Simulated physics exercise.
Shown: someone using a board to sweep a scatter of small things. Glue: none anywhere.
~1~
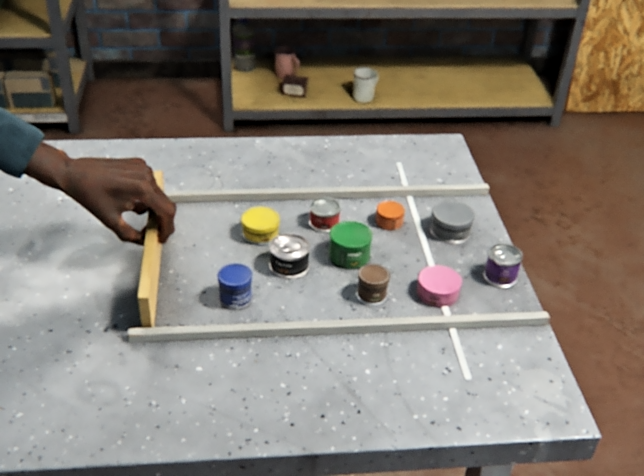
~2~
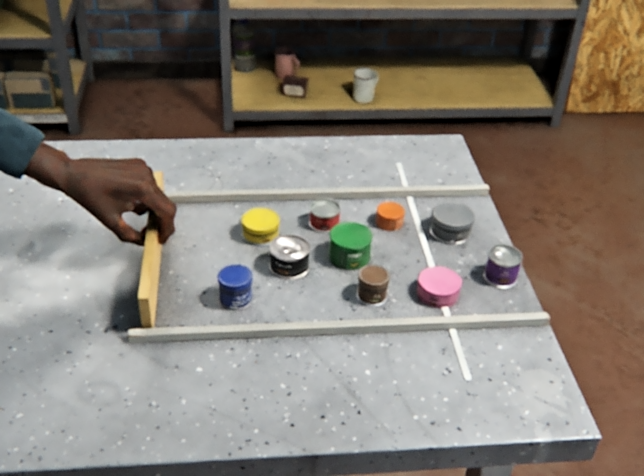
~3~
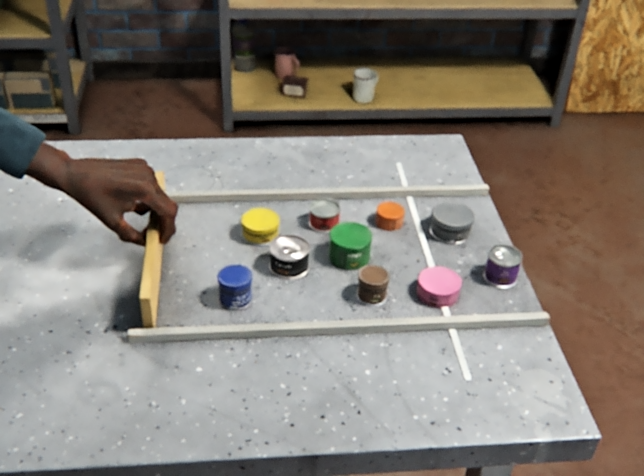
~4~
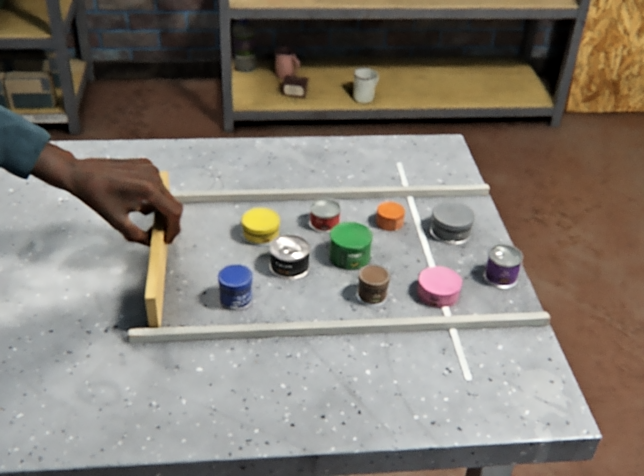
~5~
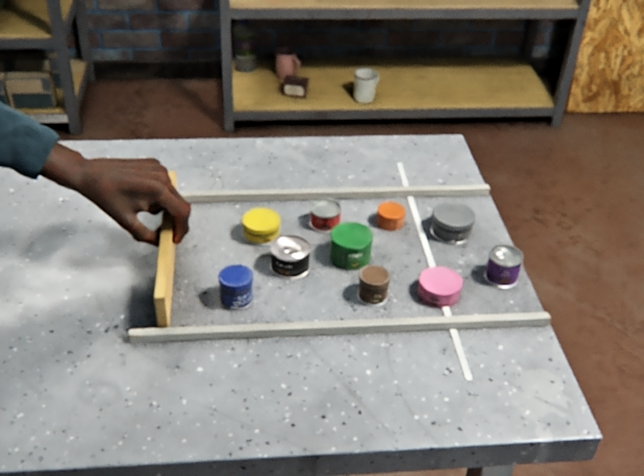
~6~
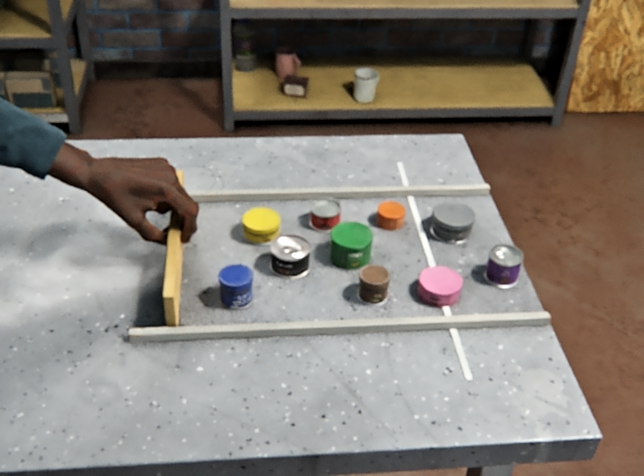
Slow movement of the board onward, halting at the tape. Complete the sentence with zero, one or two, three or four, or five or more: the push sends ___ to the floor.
The push sends zero to the floor.
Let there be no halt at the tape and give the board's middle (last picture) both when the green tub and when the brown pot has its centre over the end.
Green tub: (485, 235); brown pot: (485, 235).
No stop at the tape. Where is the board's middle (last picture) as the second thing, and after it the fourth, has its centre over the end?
At (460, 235) for the second, at (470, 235) for the fourth.
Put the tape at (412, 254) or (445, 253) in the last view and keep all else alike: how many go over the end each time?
The counts would come to 0 and 0.
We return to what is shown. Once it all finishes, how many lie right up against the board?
Number: 4.
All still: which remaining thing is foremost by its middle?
Foremost is the pink tub.
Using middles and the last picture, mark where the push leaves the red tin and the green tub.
The red tin at (428, 197), the green tub at (466, 236).
A little later, none off yet; purple tin at rest near (504, 266); grey tin at rest near (453, 222); pink tub at rest near (440, 287).
When it is over, the number that fall off is zero.
